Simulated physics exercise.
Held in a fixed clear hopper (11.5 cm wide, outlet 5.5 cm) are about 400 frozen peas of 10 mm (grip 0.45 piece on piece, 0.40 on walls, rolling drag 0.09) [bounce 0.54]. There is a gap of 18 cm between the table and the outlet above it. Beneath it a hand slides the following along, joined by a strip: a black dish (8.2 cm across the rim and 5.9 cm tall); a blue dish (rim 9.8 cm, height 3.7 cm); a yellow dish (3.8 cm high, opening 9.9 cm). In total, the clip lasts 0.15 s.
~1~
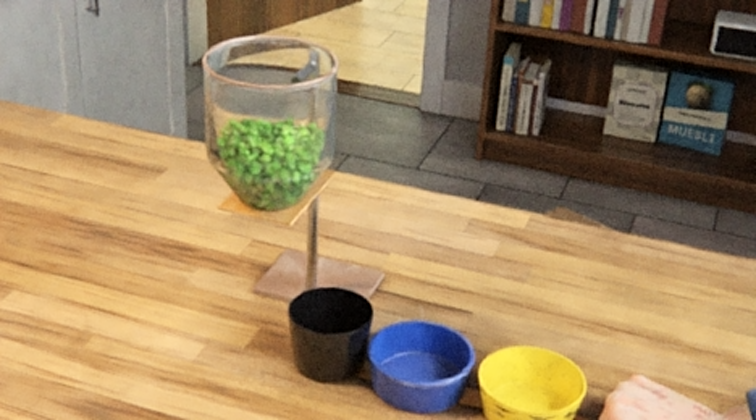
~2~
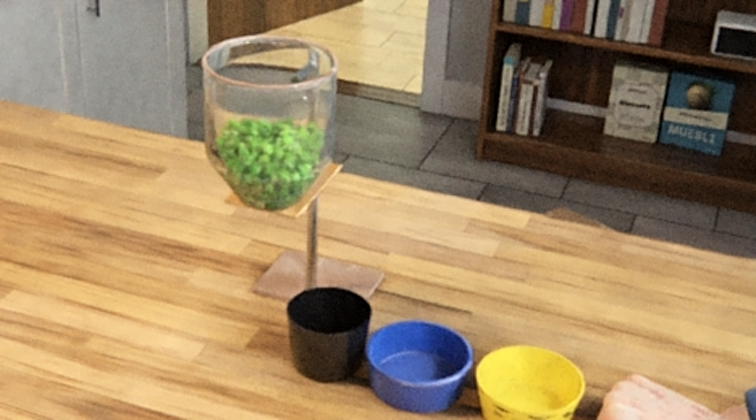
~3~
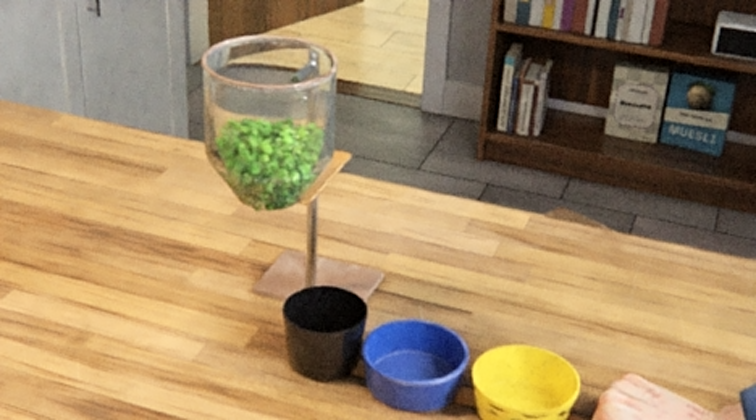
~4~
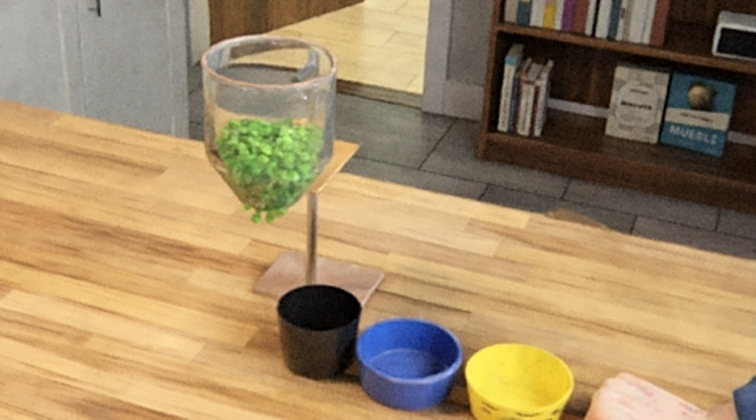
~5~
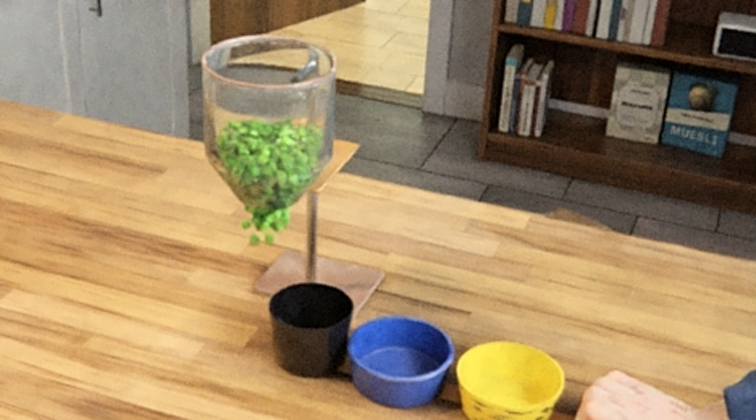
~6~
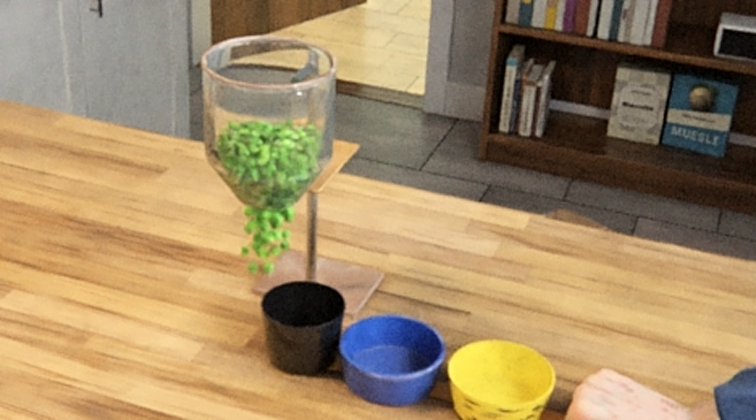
Bright green peas began trickling out of the bottom of a clear funnel above a wooden table, while a hand slid a black, a blue and a yellow dish slightly to the left.
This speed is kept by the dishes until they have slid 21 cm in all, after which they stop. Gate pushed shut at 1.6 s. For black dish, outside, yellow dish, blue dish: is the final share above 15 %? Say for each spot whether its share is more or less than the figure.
Compared with the figure: Black dish more, outside less, yellow dish less, blue dish more.
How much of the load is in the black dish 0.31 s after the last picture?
Up to that moment, roughly 40 per cent.
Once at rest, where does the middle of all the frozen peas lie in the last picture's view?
I'd put the centre roughly at pixel (201, 313).
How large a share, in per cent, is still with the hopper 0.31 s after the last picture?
Close to 30 in a hundred.
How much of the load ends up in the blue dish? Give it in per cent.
Share: Some 50 %.
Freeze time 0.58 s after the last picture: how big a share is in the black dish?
It comes to some 40 in a hundred.
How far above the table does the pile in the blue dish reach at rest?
I'd say close to 4.0 cm.
Then, 0.31 s after the last picture, hopper 30 %, blue dish 10 %, black dish 40 %, in the air 20 %; middle of all pieces on or above the table near (252, 260).
Then, 0.58 s after the last picture, outside 5 %, blue dish 50 %, black dish 40 %, in the air 5 %; middle of all pieces on or above the table near (210, 310).
Then, 0.82 s after the last picture, outside 5 %, blue dish 50 %, black dish 40 %; middle of all pieces on or above the table near (190, 311).
Then, 1.05 s after the last picture, outside 5 %, blue dish 50 %, black dish 40 %; middle of all pieces on or above the table near (190, 311).
In the end, outside 5 %, hopper 0 %, yellow dish 0 %, blue dish 50 %, black dish 40 %.
